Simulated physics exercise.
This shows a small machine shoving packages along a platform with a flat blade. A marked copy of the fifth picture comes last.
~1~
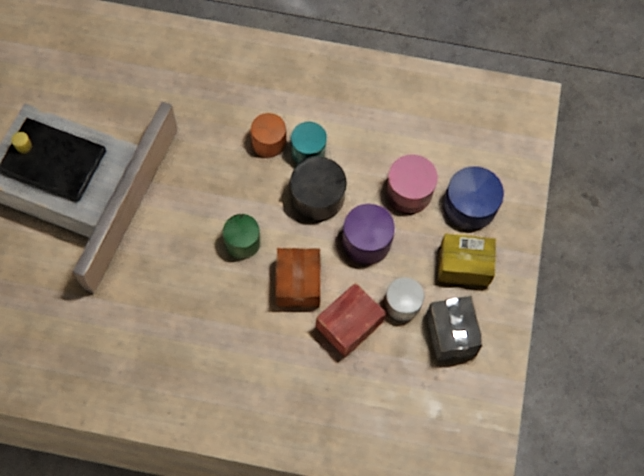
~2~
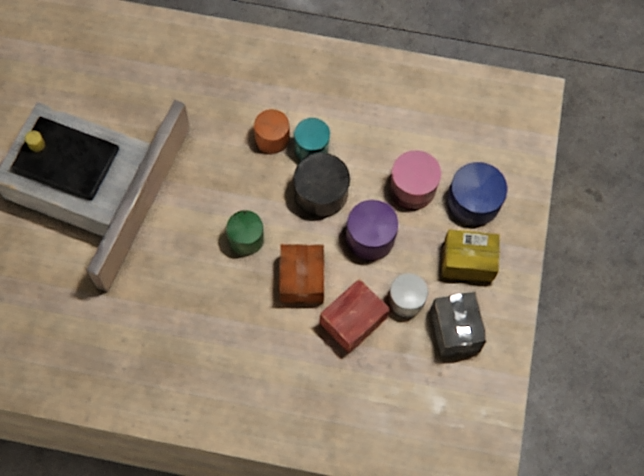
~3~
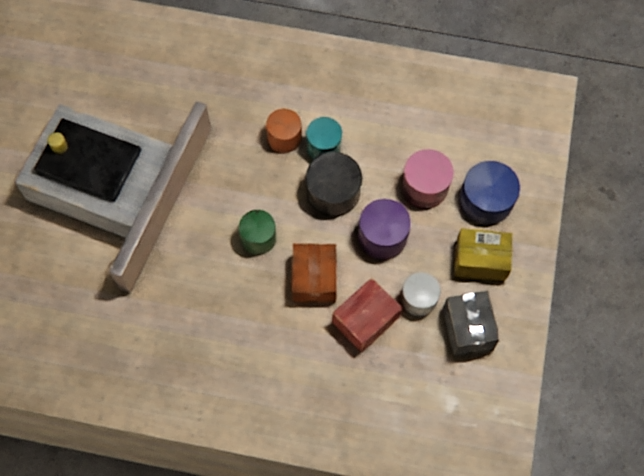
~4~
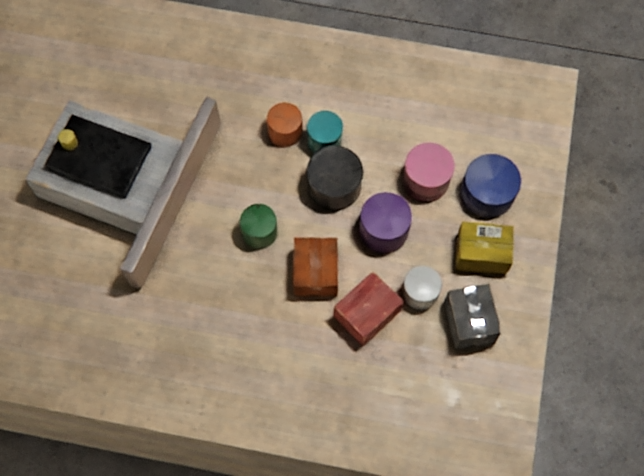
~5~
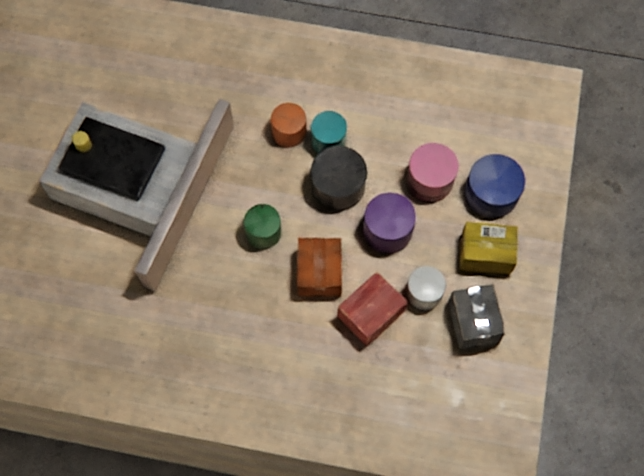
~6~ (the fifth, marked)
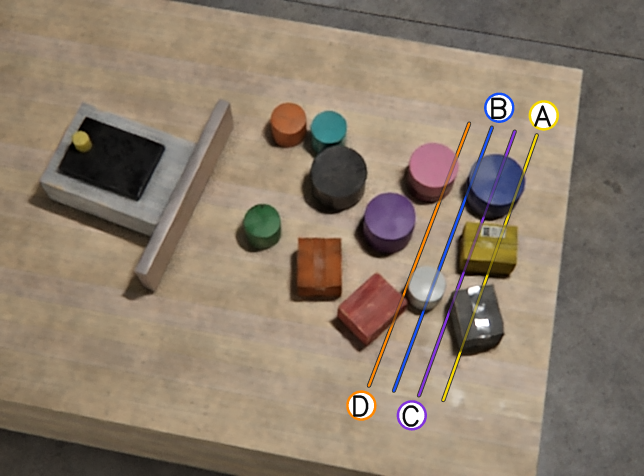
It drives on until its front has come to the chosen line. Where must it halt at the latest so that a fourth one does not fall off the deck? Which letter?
No farther than A.
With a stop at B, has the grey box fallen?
No.
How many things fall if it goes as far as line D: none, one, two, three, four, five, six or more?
In all, none.
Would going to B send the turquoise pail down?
By then, no.
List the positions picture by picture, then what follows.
Grey box (454, 329); white canister (404, 300); green canister (242, 237), in the first picture.
Robot (72, 159); blue canister (477, 194), in the second picture.
Robot (94, 161); turquoise pail (324, 141), in the third picture.
Robot (104, 157); orange box (315, 267), in the fourth picture.
Robot (118, 159); black pail (339, 178); pink pail (432, 173); yellow parcel (488, 249), in the fifth picture.
On the marked copy, A at (493, 261); B at (446, 252); C at (469, 257); D at (422, 248).
Taking A. A third of the way, robot (227, 179); orange canister (315, 116); turquoise pail (354, 134).
Two thirds of the way, robot (337, 199); yellow parcel (513, 248); grey box (499, 324).
When it is over, robot (425, 214); grey box over the edge; blue canister over the edge; three fallen.
As for the rest, B is within the limit but short; C is within the limit but short; D is within the limit but short.
